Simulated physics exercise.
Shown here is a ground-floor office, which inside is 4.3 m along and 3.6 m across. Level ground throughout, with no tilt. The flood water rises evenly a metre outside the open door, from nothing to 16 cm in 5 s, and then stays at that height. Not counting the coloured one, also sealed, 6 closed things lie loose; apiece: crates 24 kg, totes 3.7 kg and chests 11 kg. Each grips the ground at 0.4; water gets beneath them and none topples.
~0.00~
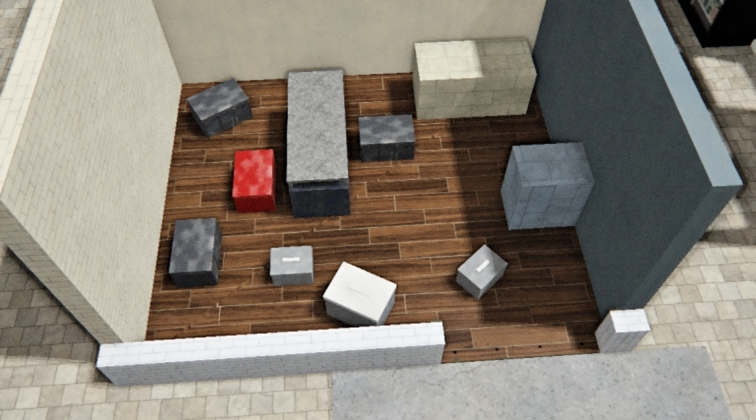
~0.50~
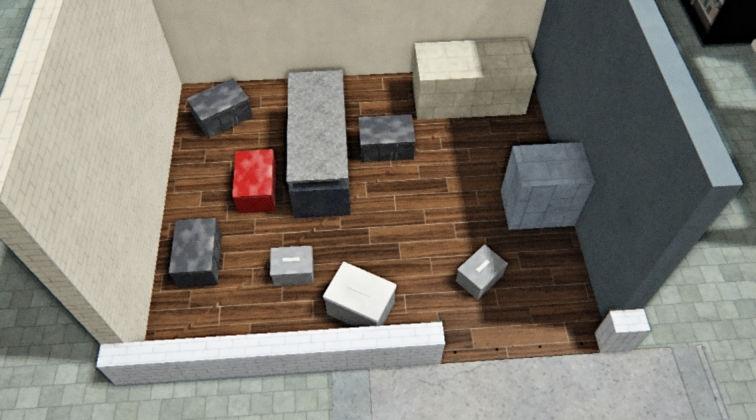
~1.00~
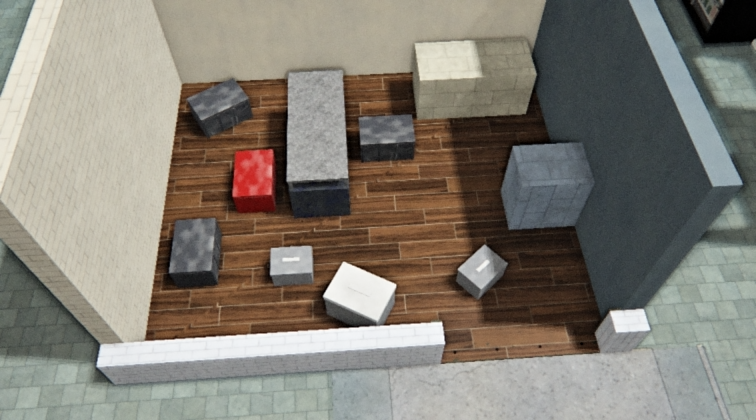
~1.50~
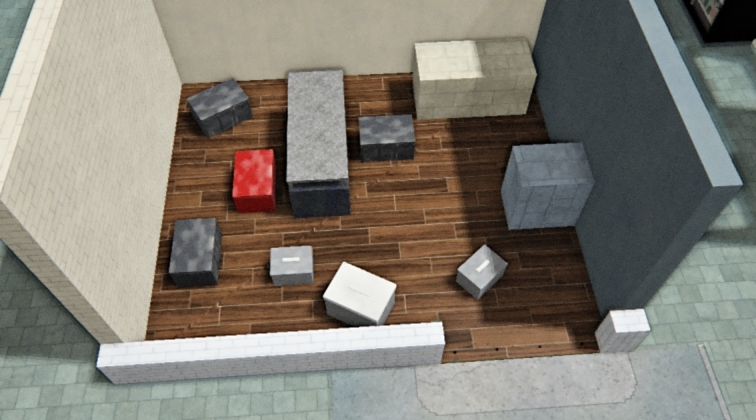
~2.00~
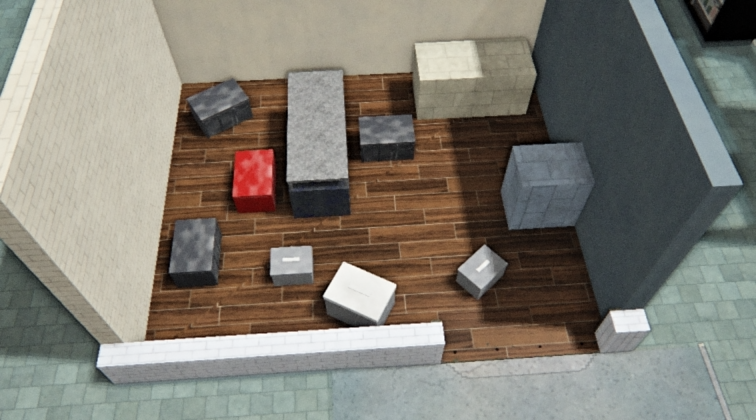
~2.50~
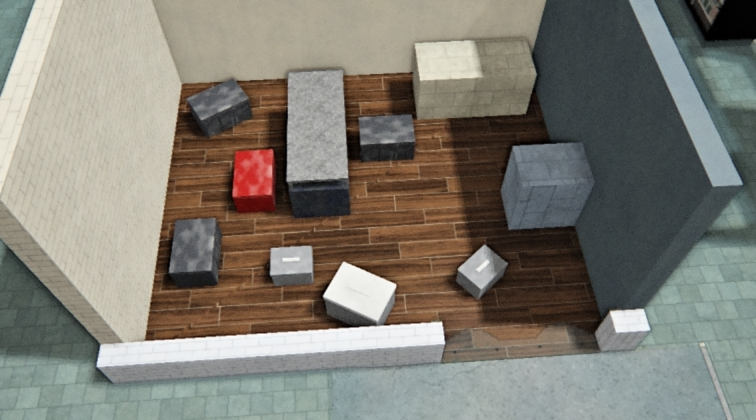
Ground-floor office with wooden floor, scattered grey and white boxes and a red crate staying still as water spreads outside the doorway.
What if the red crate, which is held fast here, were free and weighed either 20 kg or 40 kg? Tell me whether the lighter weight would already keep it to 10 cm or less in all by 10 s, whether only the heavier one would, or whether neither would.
Odds are the lighter choice passes.
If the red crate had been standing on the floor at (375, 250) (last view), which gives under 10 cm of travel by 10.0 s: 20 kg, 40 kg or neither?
It turns out that the heavier alone succeeds.
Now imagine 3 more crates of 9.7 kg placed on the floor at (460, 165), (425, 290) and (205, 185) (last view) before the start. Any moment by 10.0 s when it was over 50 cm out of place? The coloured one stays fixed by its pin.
In turn: Beyond it, beyond it, within it.
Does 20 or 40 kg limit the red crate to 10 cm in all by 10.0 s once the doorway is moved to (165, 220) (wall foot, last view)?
Outcome - the heavier pick is required.
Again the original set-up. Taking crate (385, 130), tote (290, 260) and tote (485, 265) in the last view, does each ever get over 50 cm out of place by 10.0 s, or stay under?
Respectively: Exceeded, not exceeded, exceeded.
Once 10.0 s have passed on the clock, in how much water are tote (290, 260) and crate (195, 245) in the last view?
First roughly 2 cm, second roughly 3 cm.
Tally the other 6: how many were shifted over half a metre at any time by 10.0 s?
By my count, 2.
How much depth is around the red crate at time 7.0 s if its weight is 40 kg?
Around 0 cm.
After 3.5 s the red crate would be 0 cm from its start with 20 kg and 0 cm from its start with 40 kg; 0 cm of water round it then.
After 4.5 s the red crate would be 0 cm from its start with 20 kg and 0 cm from its start with 40 kg; 0 cm of water round it then.
After 7.0 s the red crate would be 0 cm from its start with 20 kg and 0 cm from its start with 40 kg; 0 cm of water round it then.
After 10.0 s the red crate would be 0 cm from its start with 20 kg and 0 cm from its start with 40 kg; 2 cm of water round it then.
